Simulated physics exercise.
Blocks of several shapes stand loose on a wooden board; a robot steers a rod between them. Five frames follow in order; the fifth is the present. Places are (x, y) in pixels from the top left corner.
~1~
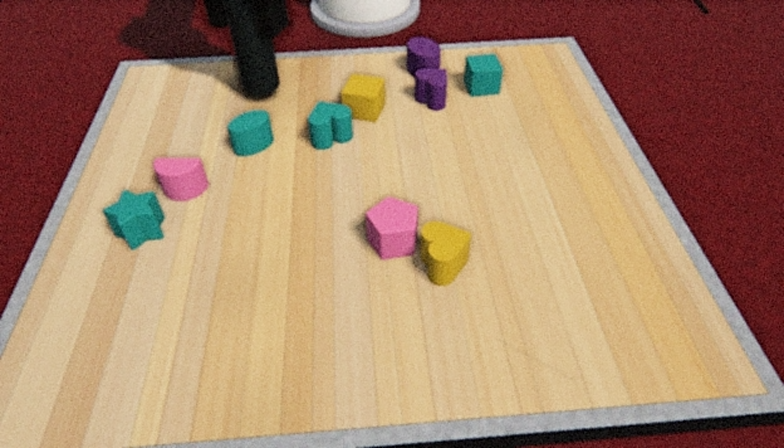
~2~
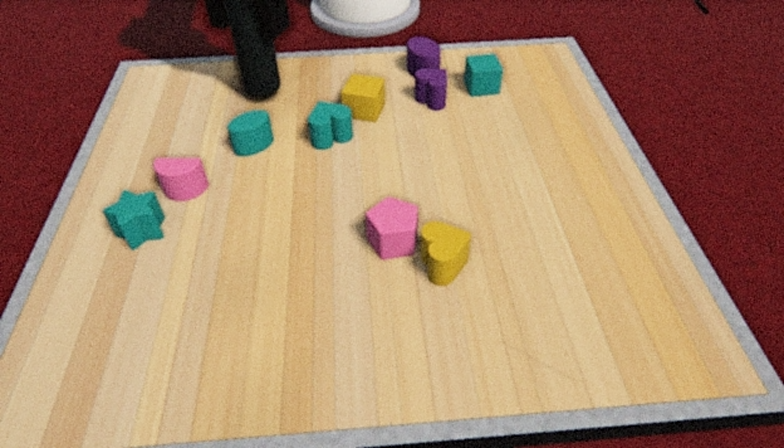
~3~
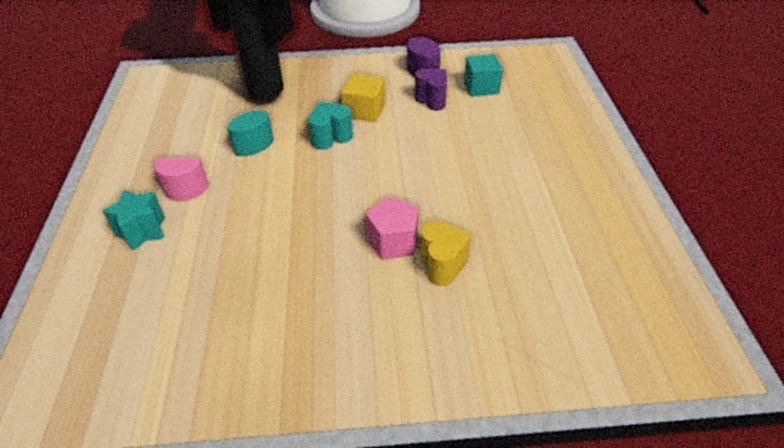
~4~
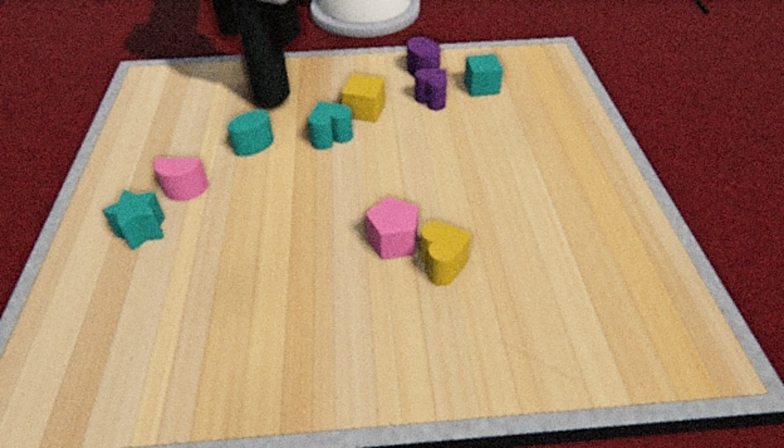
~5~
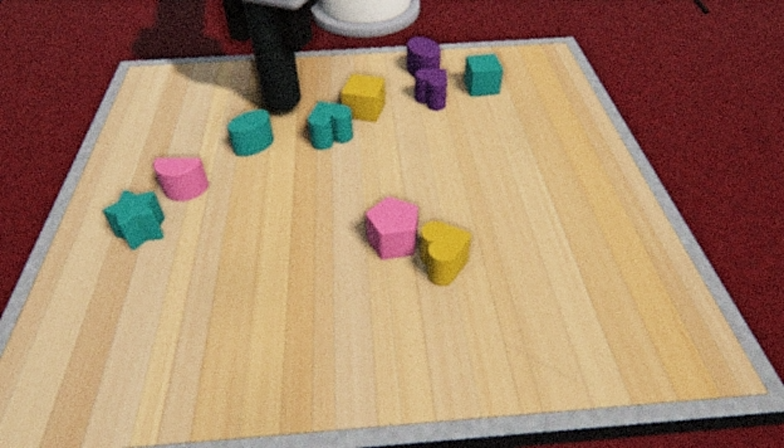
On a wooden board, a black rod moves slightly right and nearer among still blocks.
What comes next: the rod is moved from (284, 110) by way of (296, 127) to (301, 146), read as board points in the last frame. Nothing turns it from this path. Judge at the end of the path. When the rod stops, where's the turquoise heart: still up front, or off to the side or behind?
It will get left beside or behind the rod.
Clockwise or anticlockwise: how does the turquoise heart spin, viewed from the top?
From the top, the block rotates counterclockwise.
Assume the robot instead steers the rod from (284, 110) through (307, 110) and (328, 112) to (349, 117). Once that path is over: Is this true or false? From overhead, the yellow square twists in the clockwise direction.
That claim is false.
The first path, step by step. Halfway along, rod (295, 117); nothing pushed yet.
At the end, rod (300, 136); turquoise oval block still; turquoise heart (336, 117), turned 30° anticlockwise.
